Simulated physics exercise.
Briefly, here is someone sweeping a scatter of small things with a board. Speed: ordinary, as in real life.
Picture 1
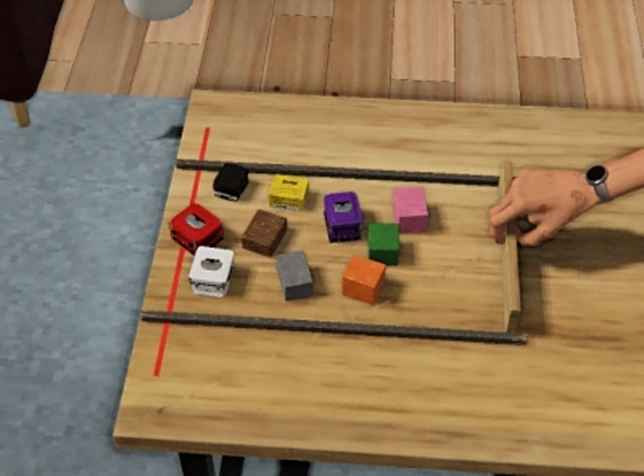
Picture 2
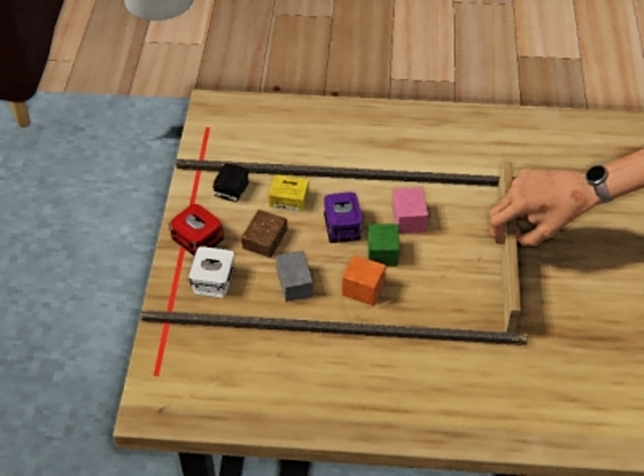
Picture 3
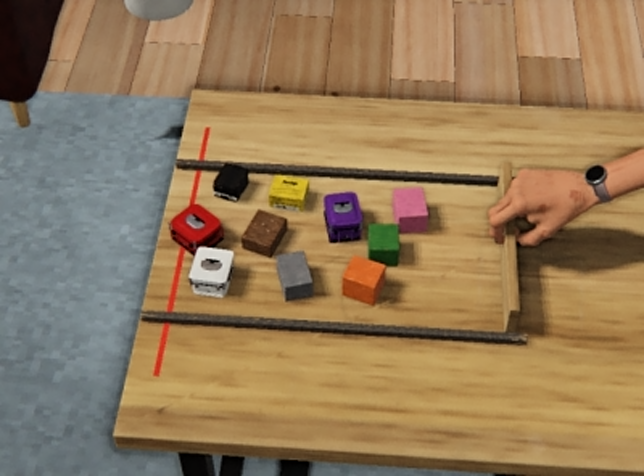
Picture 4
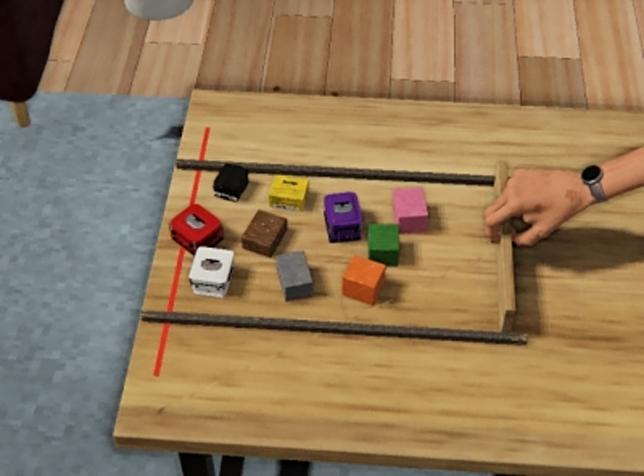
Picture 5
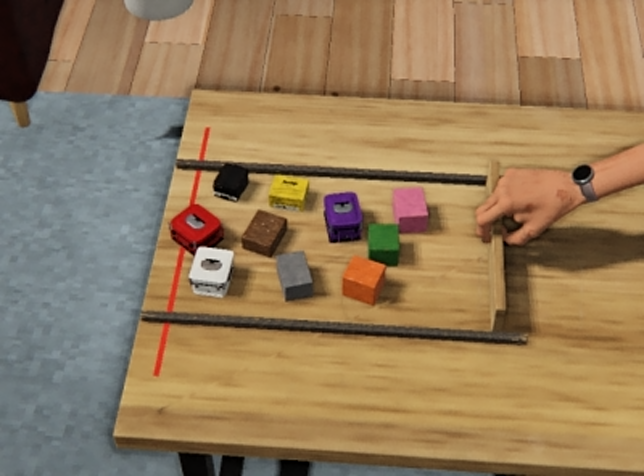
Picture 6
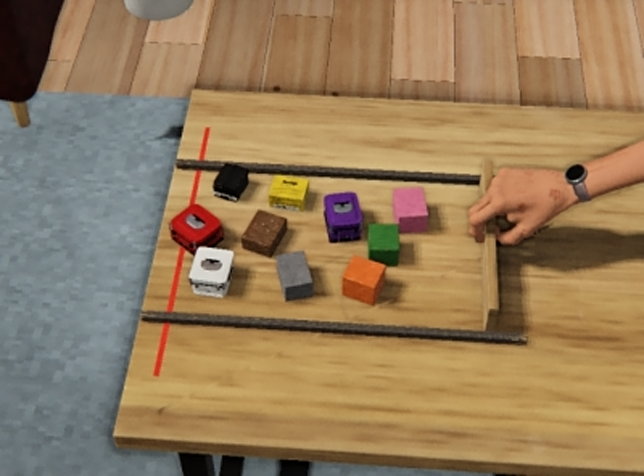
A hand held a wooden board upright at the right of some scattered colourful blocks and small cases, then slid it slightly left between two dark rails, without touching any of them.
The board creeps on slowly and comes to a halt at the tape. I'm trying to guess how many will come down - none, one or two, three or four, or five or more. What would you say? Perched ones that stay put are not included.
I would say five or more.
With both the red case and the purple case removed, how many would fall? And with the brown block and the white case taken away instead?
Well, the first time you'd get 5, and the next time 5.
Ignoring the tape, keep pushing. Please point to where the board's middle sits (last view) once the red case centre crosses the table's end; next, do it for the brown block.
The middle is at (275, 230) when it's the red case, and at (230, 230) when it's the brown block.
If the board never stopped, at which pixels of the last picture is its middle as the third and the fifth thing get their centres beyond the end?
Pixels in order: Roughly (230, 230), roughly (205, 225).
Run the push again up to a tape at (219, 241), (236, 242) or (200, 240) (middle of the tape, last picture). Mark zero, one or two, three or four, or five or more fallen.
Counts for the three spots in order: Three or four; one or two; at least five.
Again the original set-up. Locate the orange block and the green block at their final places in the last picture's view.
Final spots - orange block (158, 272), green block (169, 232).
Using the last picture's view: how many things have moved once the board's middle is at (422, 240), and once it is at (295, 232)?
First 1, then 10.
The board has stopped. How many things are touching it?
Contact count: 3.
Soon after, none off yet; red case at rest near (197, 230); white case at rest near (213, 272); black box at rest near (231, 182).
In the end, the number that fall off is five or more; gone, purple case, grey block, yellow box, brown block, black box, white case and red case.
